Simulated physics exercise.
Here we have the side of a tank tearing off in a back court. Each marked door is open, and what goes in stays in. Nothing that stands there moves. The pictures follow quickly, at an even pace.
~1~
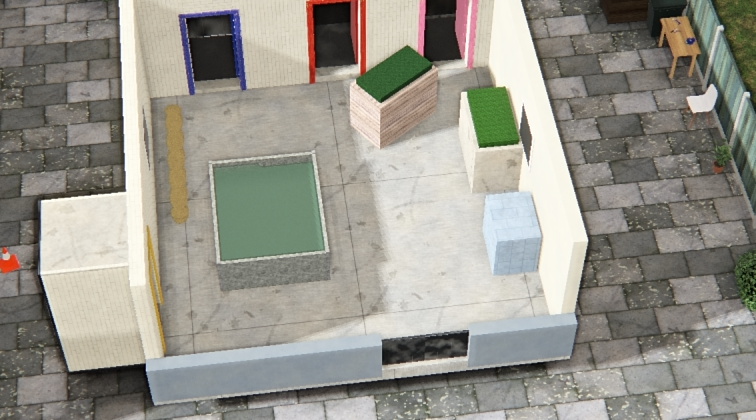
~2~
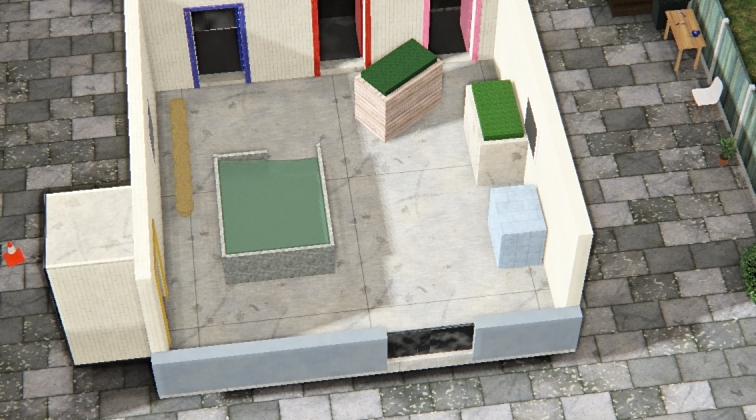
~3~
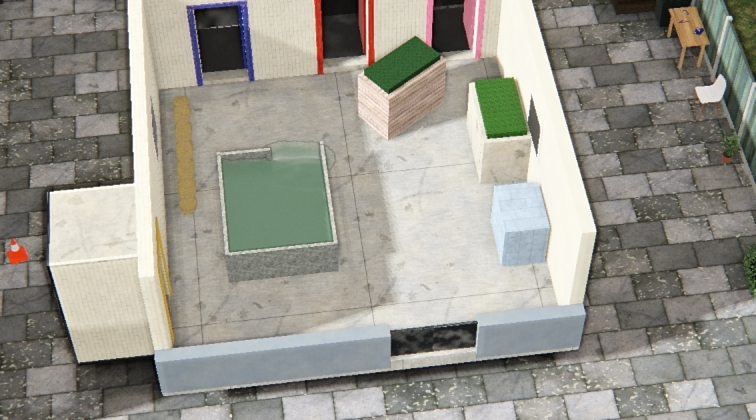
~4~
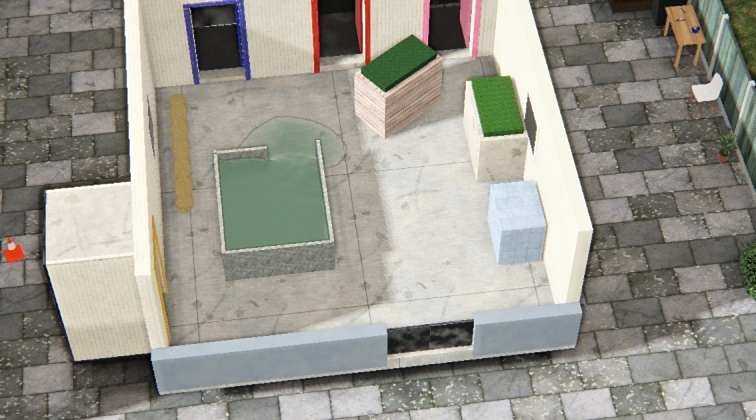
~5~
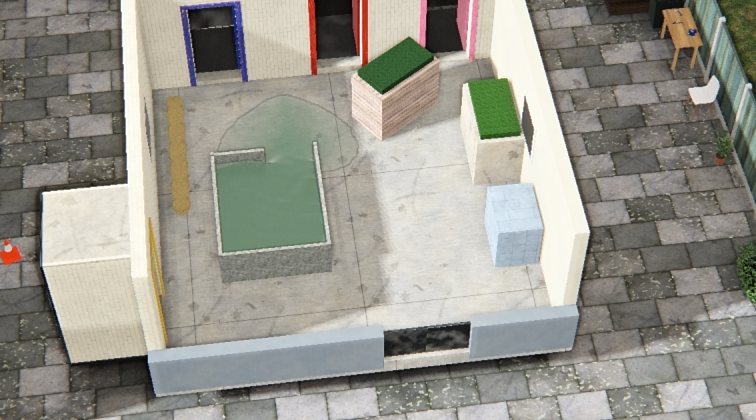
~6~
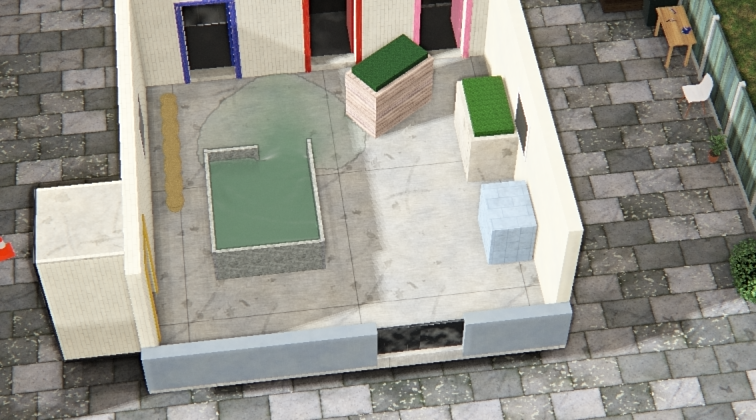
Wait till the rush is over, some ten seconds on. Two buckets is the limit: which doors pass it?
In the end: The blue door lets in a lot; the pink door lets in a lot; the yellow door admits no more than that; the red door lets in a lot.
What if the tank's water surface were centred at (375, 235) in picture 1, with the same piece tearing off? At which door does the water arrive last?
Last comes the yellow one.
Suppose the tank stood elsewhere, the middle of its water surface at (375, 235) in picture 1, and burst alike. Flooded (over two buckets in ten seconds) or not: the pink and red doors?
My reading: The pink one is over, the red one keeps below it.
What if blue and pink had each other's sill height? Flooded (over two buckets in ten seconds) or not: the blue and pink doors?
Blue lets more in, pink stays under.
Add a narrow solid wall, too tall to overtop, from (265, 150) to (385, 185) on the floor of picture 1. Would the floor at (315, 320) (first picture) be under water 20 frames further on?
At that place: Not flooded.
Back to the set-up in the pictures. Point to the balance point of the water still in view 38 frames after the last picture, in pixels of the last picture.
Around (289, 164).
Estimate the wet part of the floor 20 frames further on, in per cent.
I make it 35 per cent.
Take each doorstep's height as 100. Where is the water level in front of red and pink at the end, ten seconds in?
Roughly 60 per cent, then 180 per cent.
A moment on, water covers 20 % of the floor; the blue door under two buckets in, the pink door not reached, the yellow door not reached, the red door under two buckets in.
Next, water covers 30 % of the floor; the blue door over two buckets in, the pink door wet at the sill, nothing in, the yellow door not reached, the red door over two buckets in.
Then, water covers 35 % of the floor; the blue door far over two buckets in, the pink door under two buckets in, the yellow door not reached, the red door far over two buckets in.
Later, water covers 60 % of the floor; the blue door far over two buckets in, the pink door over two buckets in, the yellow door wet at the sill, nothing in, the red door far over two buckets in.
In the end, water covers 90 % of the floor; the blue door far over two buckets in, the pink door over two buckets in, the yellow door under two buckets in, the red door far over two buckets in.
